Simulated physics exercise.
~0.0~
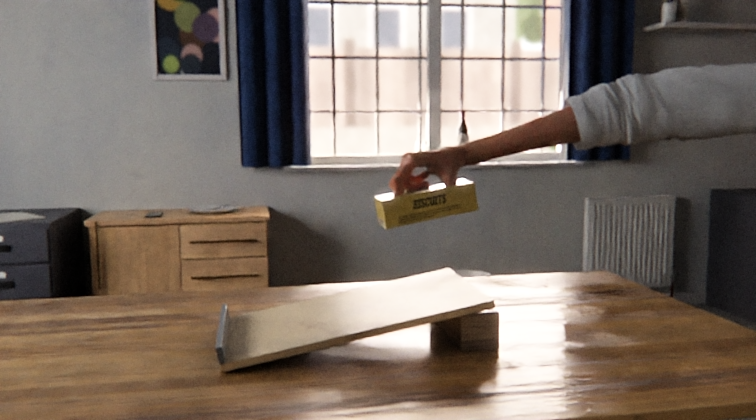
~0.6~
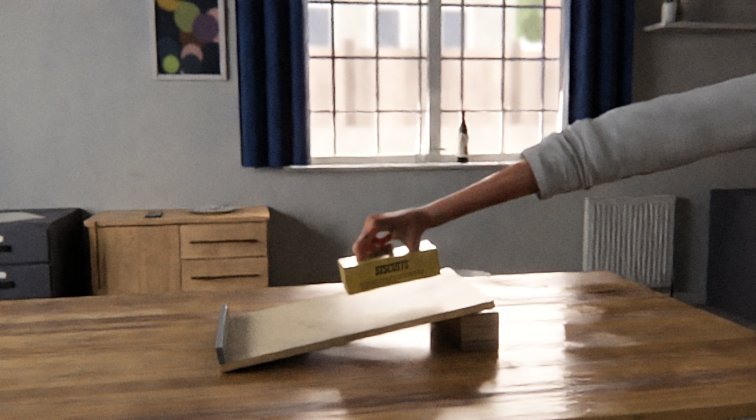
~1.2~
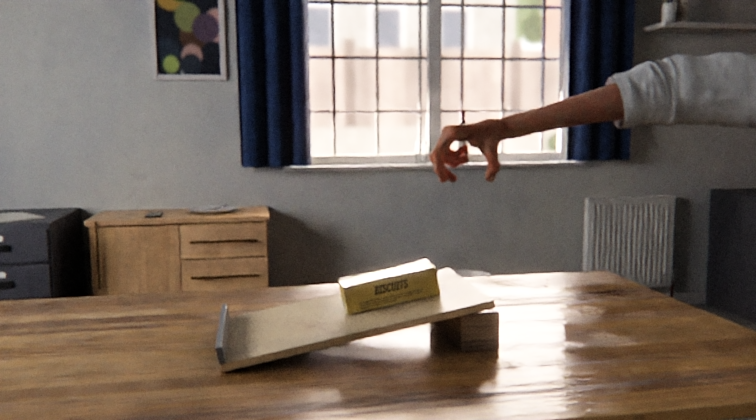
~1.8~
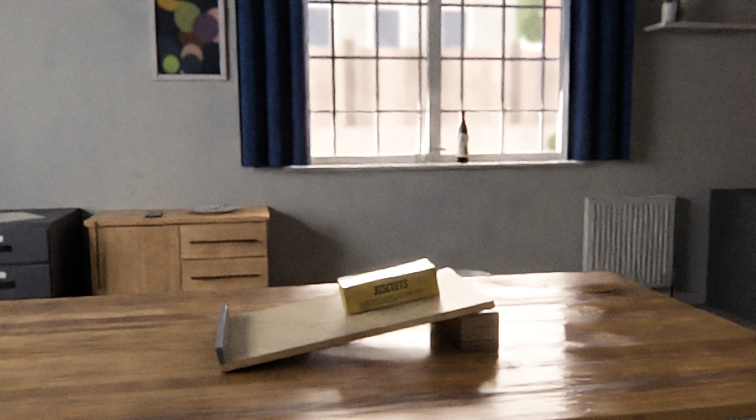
A hand lowers a yellow carton onto a sloping board and withdraws, leaving it resting there.
